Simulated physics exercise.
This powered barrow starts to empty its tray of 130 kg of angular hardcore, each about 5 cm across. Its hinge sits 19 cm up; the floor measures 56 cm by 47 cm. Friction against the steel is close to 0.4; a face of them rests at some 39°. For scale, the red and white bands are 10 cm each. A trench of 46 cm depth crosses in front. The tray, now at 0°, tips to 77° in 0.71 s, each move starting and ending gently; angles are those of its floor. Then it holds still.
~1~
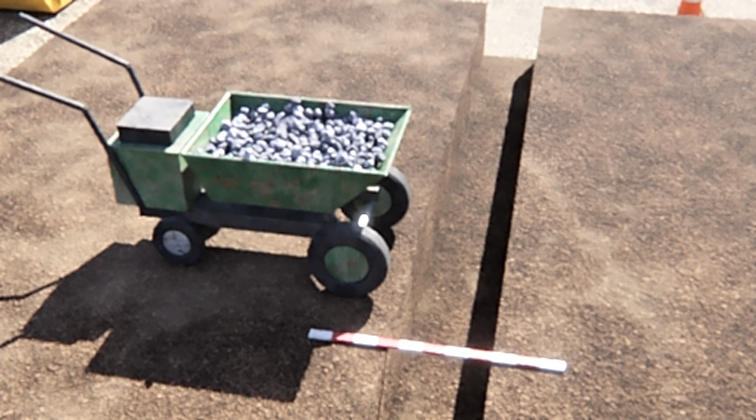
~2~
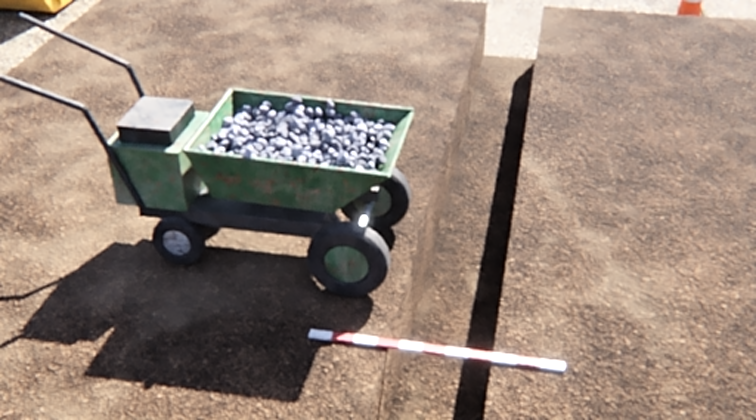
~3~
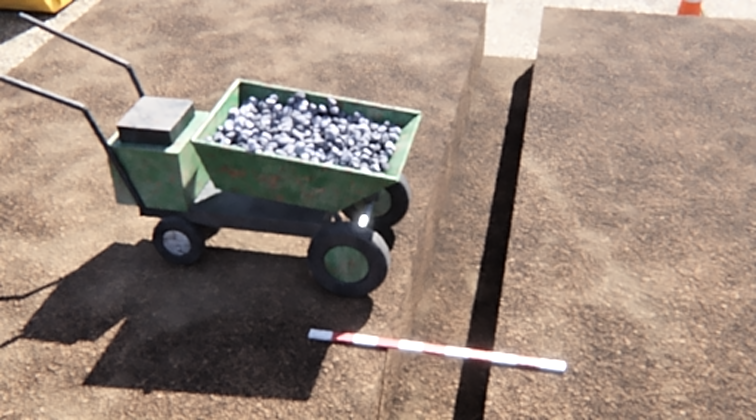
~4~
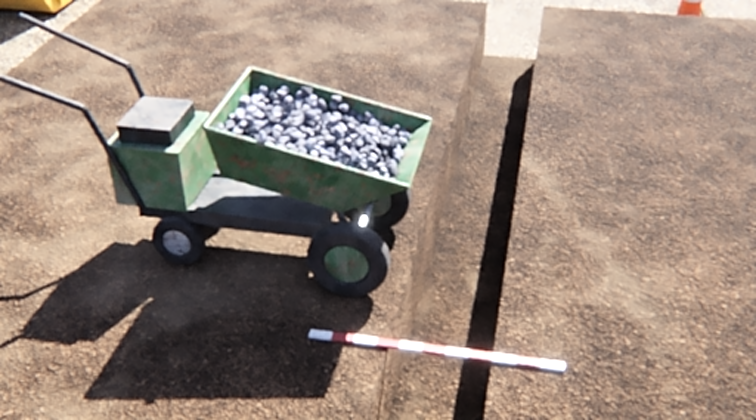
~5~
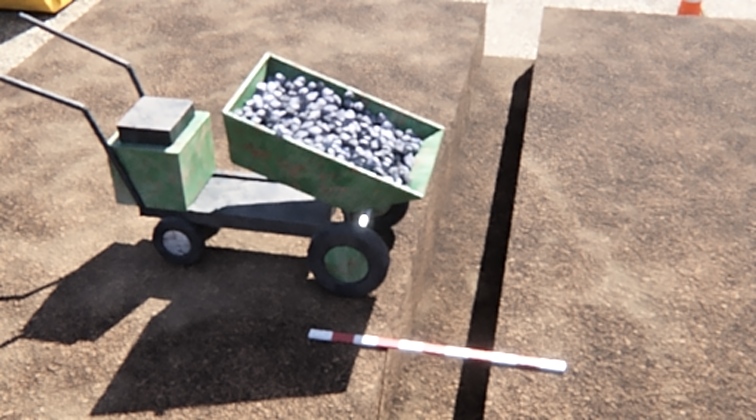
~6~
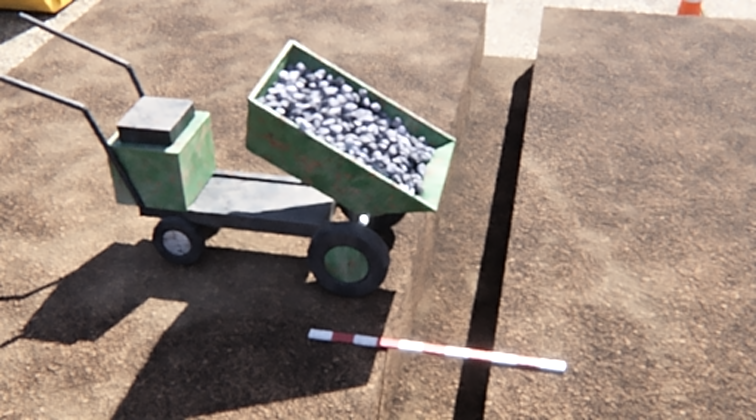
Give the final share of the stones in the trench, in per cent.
Some 48 per cent of it.
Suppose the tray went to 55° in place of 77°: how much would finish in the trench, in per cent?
It would be near 30 per cent.
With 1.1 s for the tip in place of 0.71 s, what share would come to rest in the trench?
In that case some 60 per cent.
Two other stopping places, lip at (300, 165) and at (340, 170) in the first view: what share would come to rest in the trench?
First some 95, then 90 per cent.
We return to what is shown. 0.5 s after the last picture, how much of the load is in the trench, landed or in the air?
About 20 per cent by then.
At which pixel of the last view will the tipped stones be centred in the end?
Near (514, 274).
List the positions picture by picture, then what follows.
The tray is at 0°, its lip at (385, 175); the top of the load is at (327, 122), in the first picture.
Lip at (388, 176), floor tilted 2°, highest stones at (327, 122), in the second picture.
The tray is at 6°, its lip at (397, 180); the top of the load is at (278, 112), in the third picture.
The tray is at 12°, its lip at (409, 187); the top of the load is at (269, 103), in the fourth picture.
The tray is at 20°, its lip at (422, 198); the top of the load is at (267, 94), in the fifth picture.
Lip at (436, 211), floor tilted 30°, highest stones at (288, 82), in the sixth picture.
Then, 0.2 s after the last picture the floor is at 65°, 100 % in the tray; the foremost stones are at (471, 226).
Then, 0.5 s after the last picture the floor is at 77°, 51 % in the tray, 22 % in the trench, 27 % past the trench; the foremost stones are at (557, 281).
Then, 0.9 s after the last picture the floor is at 77°, 2 % in the tray, 44 % in the trench, 53 % past the trench; the foremost stones are at (729, 323).
Then, 2.8 s after the last picture the floor is at 77°, 0 % in the tray, 48 % in the trench, 52 % past the trench; the foremost stones are past the picture's edge.
